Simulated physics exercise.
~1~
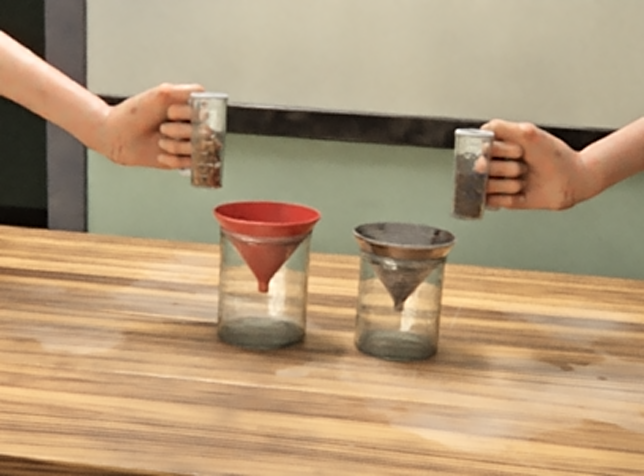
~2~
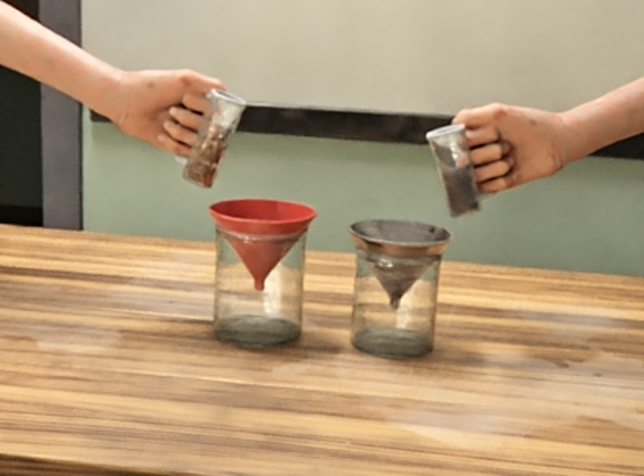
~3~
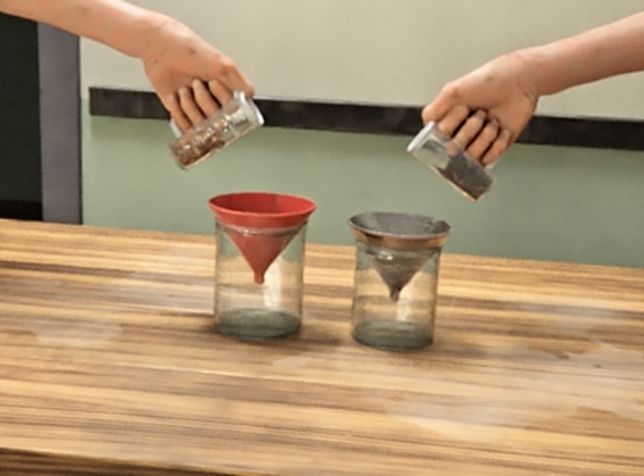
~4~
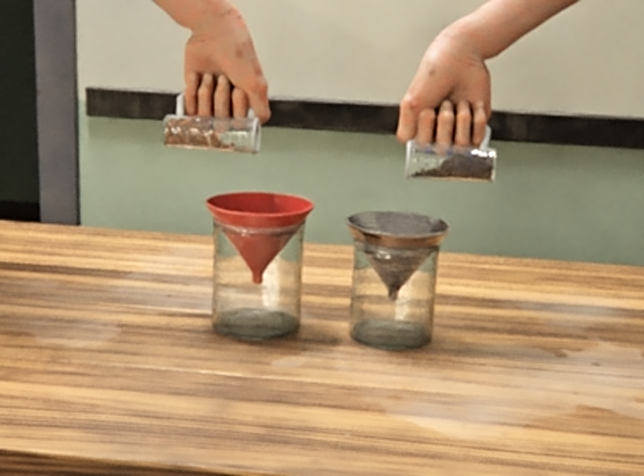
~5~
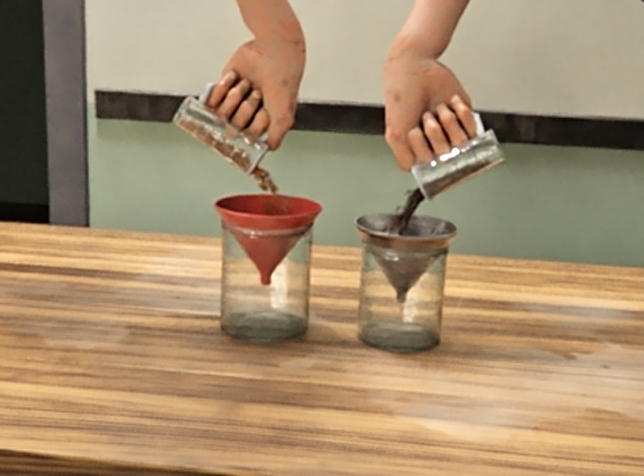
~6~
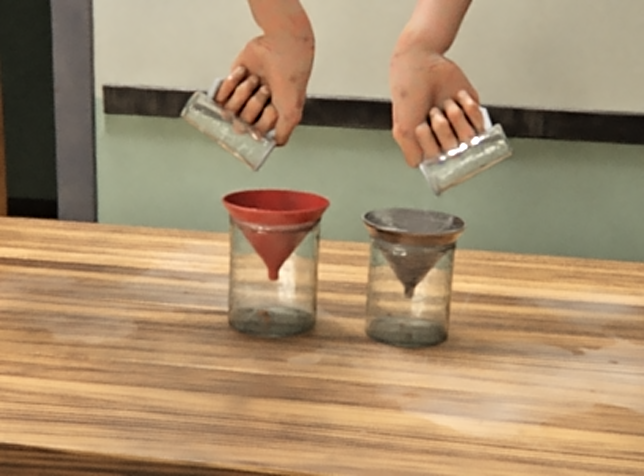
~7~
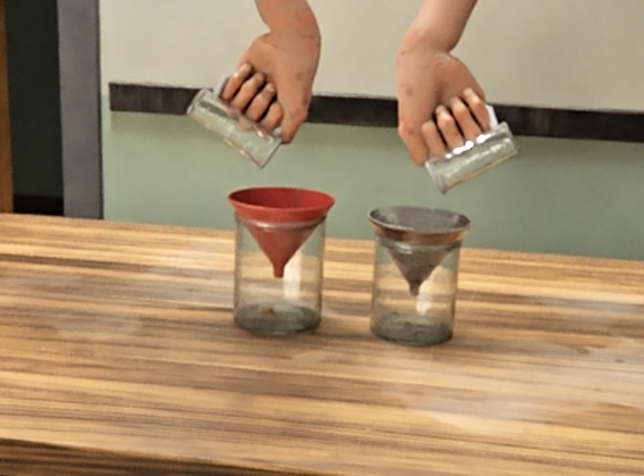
Two hands tip cups of loose bits into funnels, and only a few reach the jars.
